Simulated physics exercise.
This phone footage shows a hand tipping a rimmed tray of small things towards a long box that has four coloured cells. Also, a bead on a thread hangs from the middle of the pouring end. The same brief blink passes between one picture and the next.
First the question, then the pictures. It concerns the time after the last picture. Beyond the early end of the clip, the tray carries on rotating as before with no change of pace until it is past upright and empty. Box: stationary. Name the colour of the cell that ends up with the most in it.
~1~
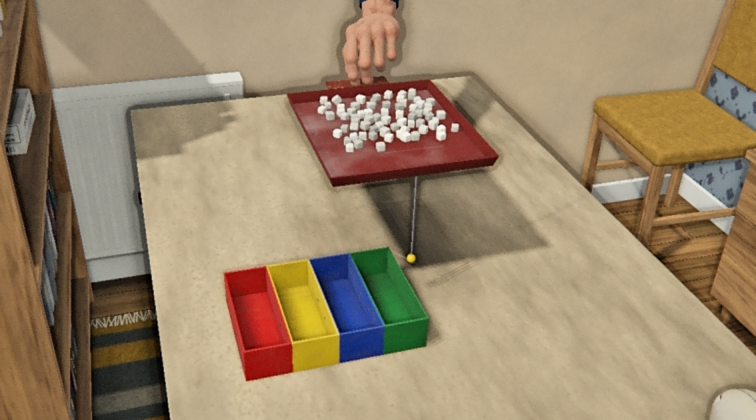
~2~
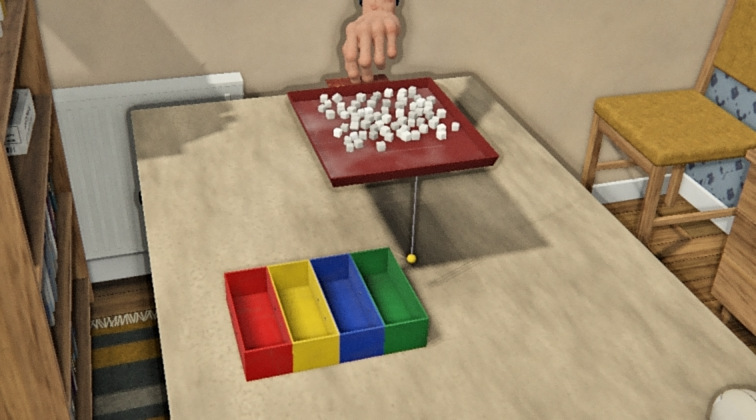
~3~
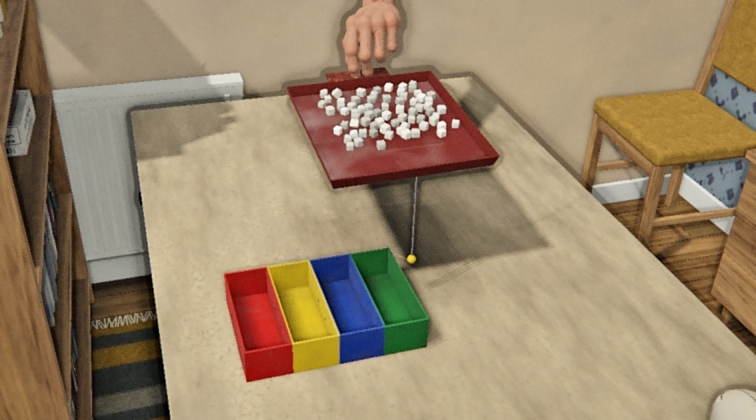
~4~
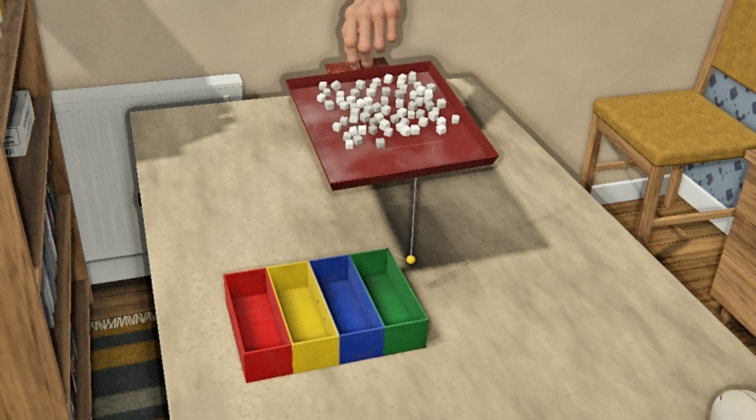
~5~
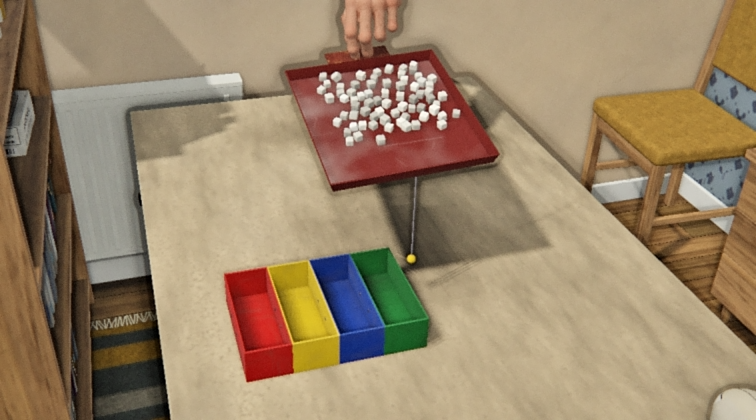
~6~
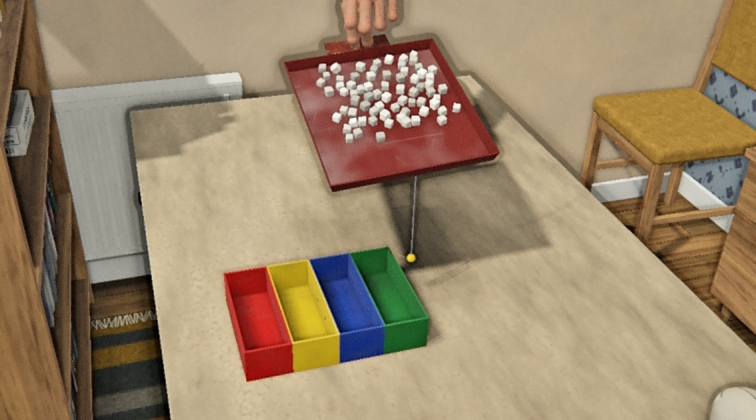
Blue.
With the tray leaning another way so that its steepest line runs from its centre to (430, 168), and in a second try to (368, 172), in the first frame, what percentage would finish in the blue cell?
So it's 0 percent with the first slope and 40 percent with the other.
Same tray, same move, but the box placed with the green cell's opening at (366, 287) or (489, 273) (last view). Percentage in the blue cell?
20, then 10 %.
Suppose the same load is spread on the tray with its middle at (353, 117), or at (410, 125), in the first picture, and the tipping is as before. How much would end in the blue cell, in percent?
Estimate: 50 % first, 30 % second.
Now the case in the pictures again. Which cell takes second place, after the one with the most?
Second position is held by that green cell.
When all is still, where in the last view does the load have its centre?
About pixel (365, 323).
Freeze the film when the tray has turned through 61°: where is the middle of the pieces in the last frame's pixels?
Load centre: Approx. (385, 169).
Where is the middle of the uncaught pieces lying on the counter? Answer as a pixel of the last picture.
Close to (444, 324).
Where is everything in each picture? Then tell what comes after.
In the first frame, corners of the pouring end (333, 175) and (494, 155), level; middle of the load (386, 120), sugar cubes; bead on its thread (411, 258); red cell (269, 359); yellow cell (316, 350); blue cell (361, 342); green cell (406, 333).
In the second frame, corners of the pouring end (334, 176) and (494, 154), level; middle of the load (387, 119).
In the third frame, corners of the pouring end (334, 178) and (494, 154), tipped barely, lowest at the left corner; middle of the load (387, 116).
In the fourth frame, corners of the pouring end (333, 180) and (494, 154), tipped a little, lowest at the left corner; middle of the load (386, 110).
In the fifth frame, corners of the pouring end (333, 182) and (495, 152), tipped a little, lowest at the left corner; middle of the load (387, 104).
In the sixth frame, corners of the pouring end (333, 183) and (495, 151), tipped clearly, lowest at the left corner; middle of the load (387, 97); red cell (269, 359); yellow cell (316, 350); blue cell (362, 342); green cell (406, 333).
Just after the last frame, tray tipped steeply; the larger part on the tray; roughly a quarter falling or outside the box.
A moment on, tray tipped right over; roughly half on the tray; about a tenth in the green cell; about a tenth in the blue cell; about a tenth in the yellow cell; roughly a quarter falling or outside the box.
Further on, tray tipped past a quarter turn; roughly half in the blue cell; roughly a third in the green cell; about a tenth in the yellow cell; about a tenth falling or outside the box.
When it is over, tray tipped past a quarter turn; roughly half in the blue cell; roughly a third in the green cell; about a tenth in the yellow cell; not one in the red cell; about a tenth outside the box.
